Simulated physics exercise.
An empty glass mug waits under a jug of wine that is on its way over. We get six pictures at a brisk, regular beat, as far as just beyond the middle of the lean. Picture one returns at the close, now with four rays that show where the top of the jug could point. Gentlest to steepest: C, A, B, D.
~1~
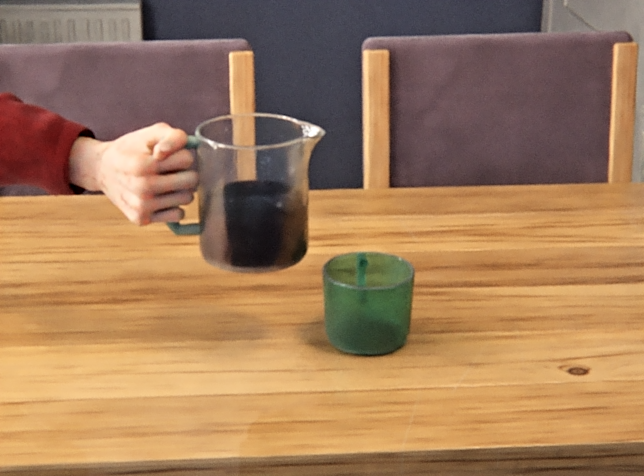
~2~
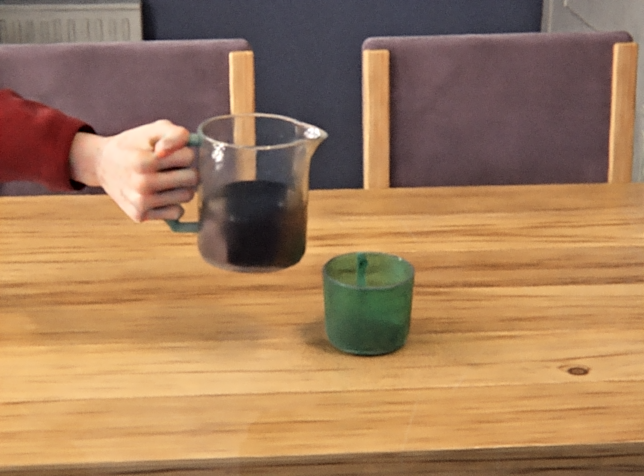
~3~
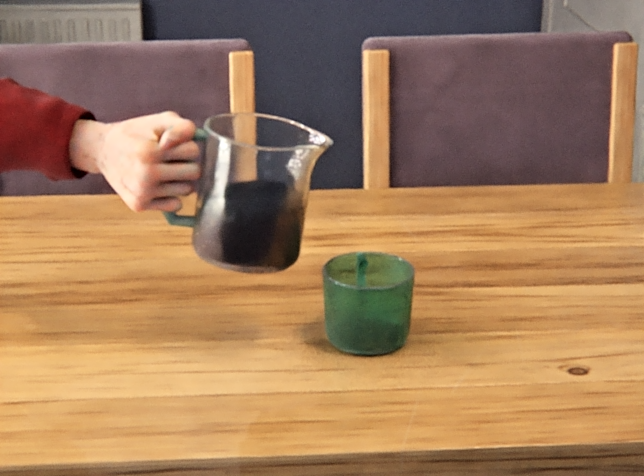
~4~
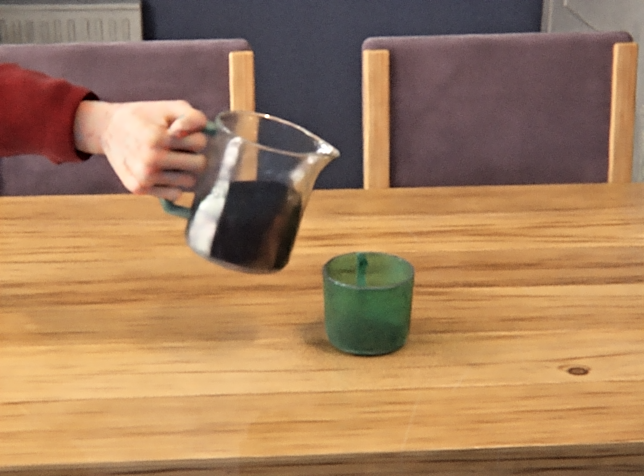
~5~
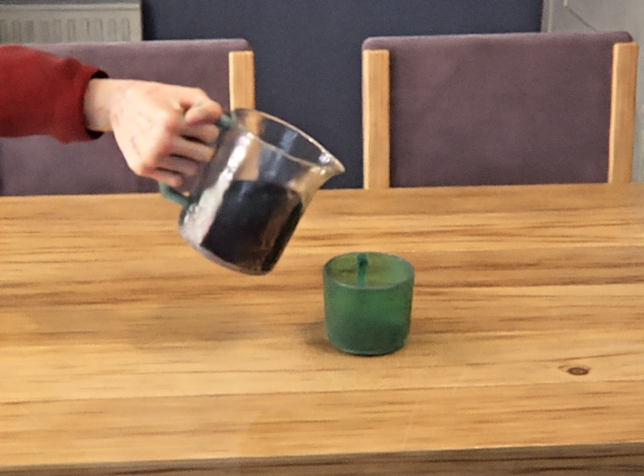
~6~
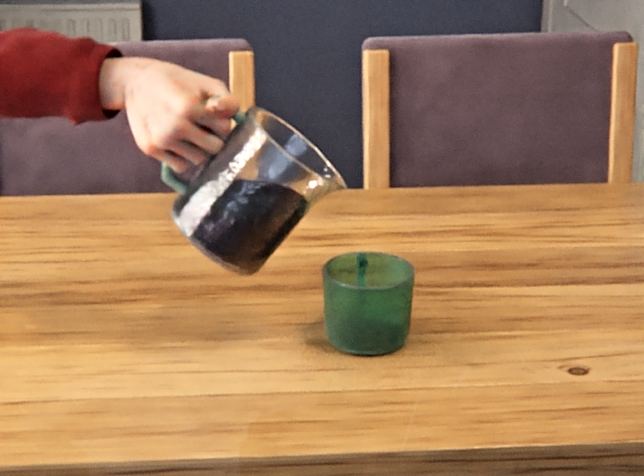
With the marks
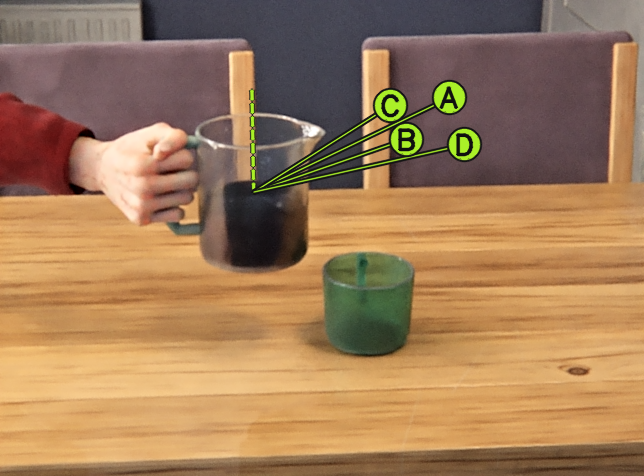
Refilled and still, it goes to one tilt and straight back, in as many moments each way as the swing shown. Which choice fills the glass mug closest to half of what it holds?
Go for D.
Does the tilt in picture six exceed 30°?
Yes, it does.
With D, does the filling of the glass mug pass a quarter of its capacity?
Yes, clearly.
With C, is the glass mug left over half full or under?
Under half.
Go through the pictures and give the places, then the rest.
Upright, lip at (323, 132); rim of the glass mug round (369, 269); nothing has left yet.
Tipped about 2°, lip at (325, 134); nothing has left yet.
Tipped about 8°, lip at (330, 141); nothing has left yet.
Tipped about 16°, lip at (337, 153); nothing has left yet.
Tipped about 27°, lip at (343, 168); nothing has left yet.
Tipped about 39°, lip at (345, 185); nothing has left yet.
On the marked copy, A at (434, 105); B at (390, 144); C at (375, 114); D at (448, 148).
For line A, the glass mug ends with about 21 % of what it can hold.
For line B, the glass mug ends with about 36 % of what it can hold.
For line C, the glass mug ends with about 9 % of what it can hold.
For line D, the glass mug ends with about 50 % of what it can hold; 4 % of the wine is spilt.
